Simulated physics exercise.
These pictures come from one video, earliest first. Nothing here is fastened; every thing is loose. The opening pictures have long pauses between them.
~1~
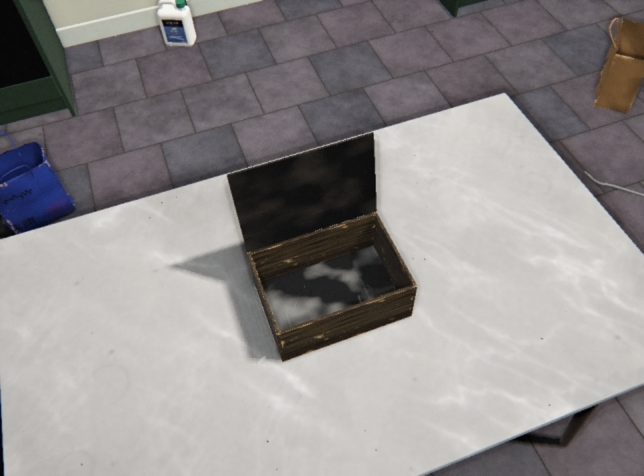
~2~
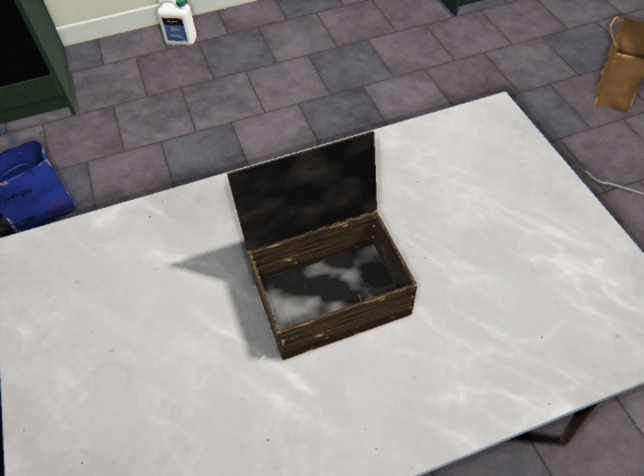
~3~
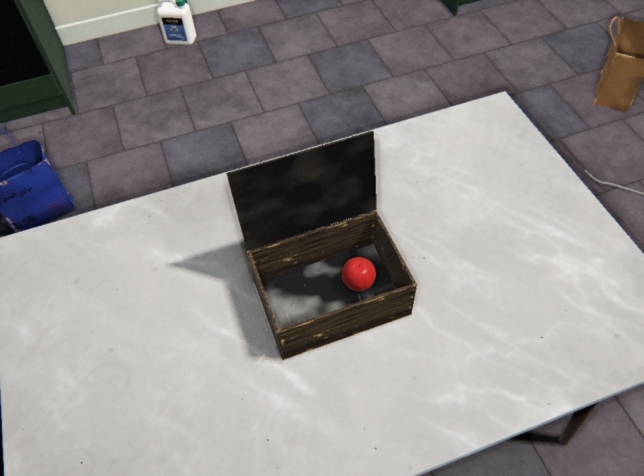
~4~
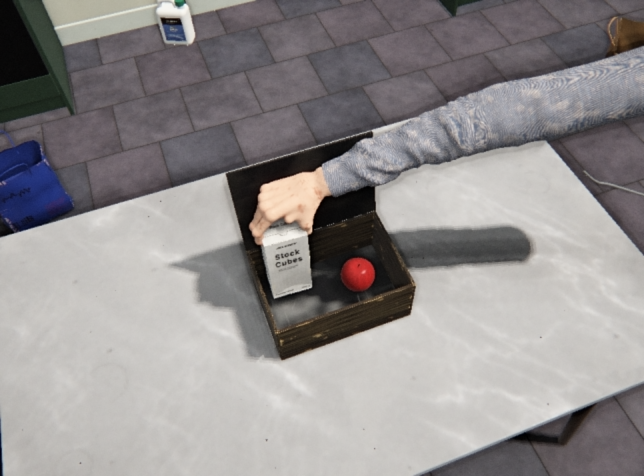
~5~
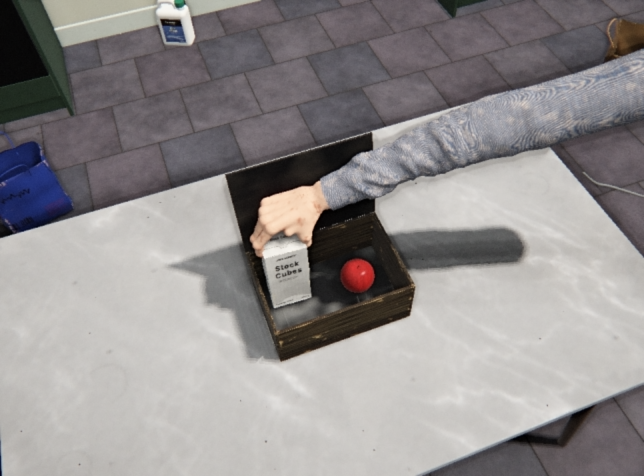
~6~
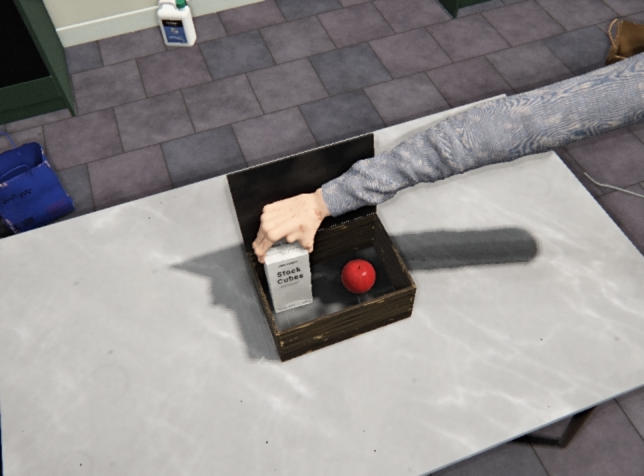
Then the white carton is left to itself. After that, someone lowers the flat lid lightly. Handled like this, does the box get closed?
It does not.
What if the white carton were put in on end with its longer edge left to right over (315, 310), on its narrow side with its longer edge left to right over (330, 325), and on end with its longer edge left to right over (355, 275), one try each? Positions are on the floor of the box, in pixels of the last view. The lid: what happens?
Well, the first try leaves the lid standing open, the second leaves it lying shut, and the third leaves it standing open.
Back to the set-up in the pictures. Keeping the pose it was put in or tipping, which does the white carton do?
As it turns out, it changes its angle.
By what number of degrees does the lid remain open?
I'd put it at roughly 20°.
Then, 1.40 s on from there, lid 73° above the rim.
Then, 2.00 s on from there, lid 39° above the rim; white carton turned 19° from how it was put near (292, 286).
In the end, lid 20° above the rim; toppled in the box, white carton; red apple unmoved. At the end, from the last picture's camera, white carton near (294, 302).
